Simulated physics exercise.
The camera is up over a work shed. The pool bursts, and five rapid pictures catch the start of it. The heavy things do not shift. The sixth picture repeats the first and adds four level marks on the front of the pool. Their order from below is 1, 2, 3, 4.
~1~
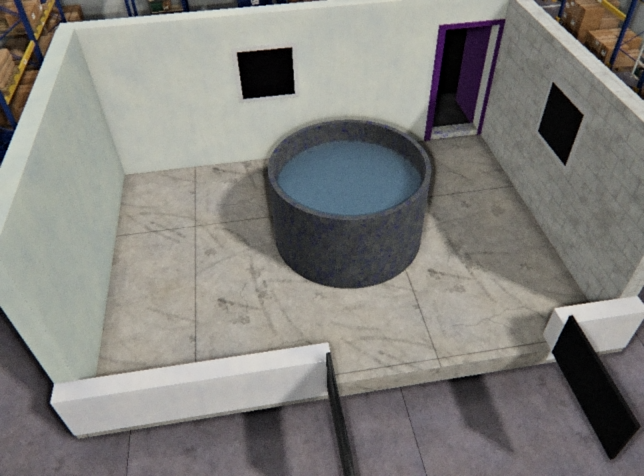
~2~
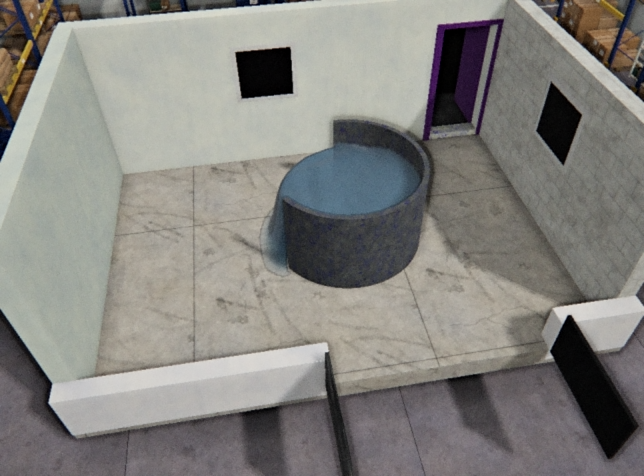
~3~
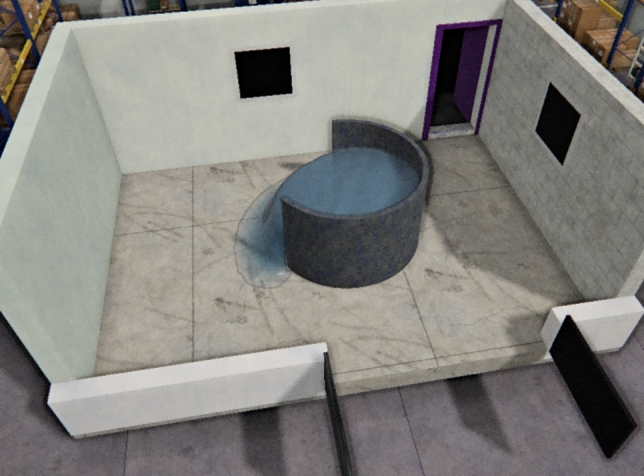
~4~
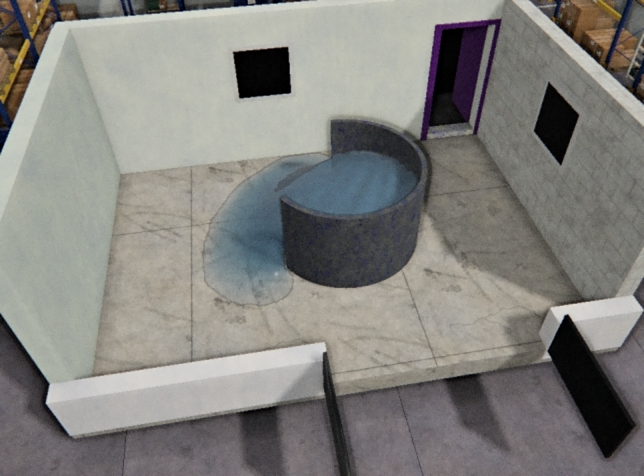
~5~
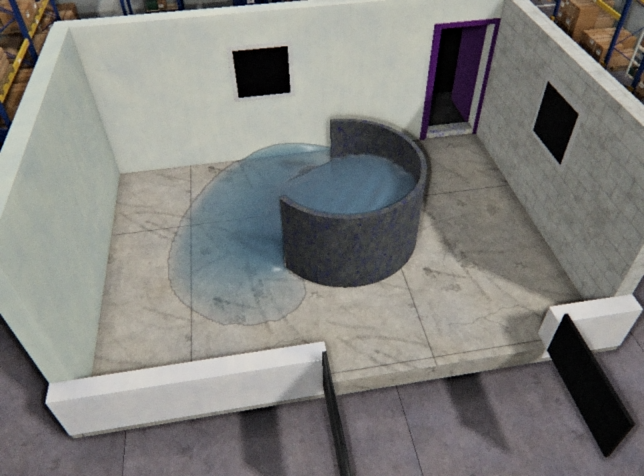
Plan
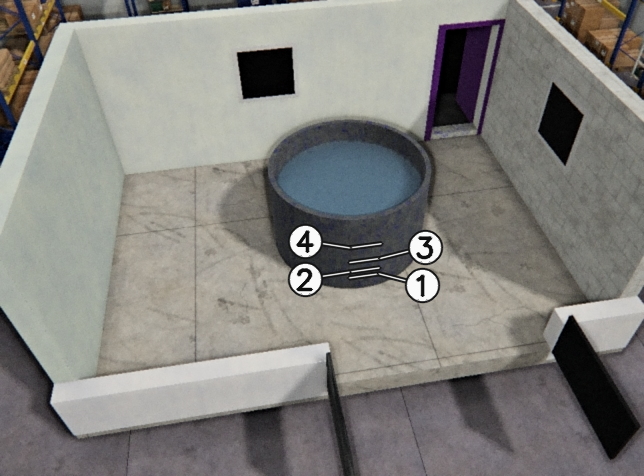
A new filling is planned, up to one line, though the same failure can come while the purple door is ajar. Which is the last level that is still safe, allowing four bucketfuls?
Take 4.
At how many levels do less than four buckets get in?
All four.
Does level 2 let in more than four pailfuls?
No, that is safe.
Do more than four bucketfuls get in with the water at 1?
No.
In white, 1 at (364, 275); 2 at (364, 270); 3 at (364, 260); 4 at (365, 245); from the bottom up 1, 2, 3, 4.
For level 1, nothing gets over.
For level 2, nothing gets over.
For level 3, a splash gets over, under a bucket.
For level 4, a bucket or two gets in.
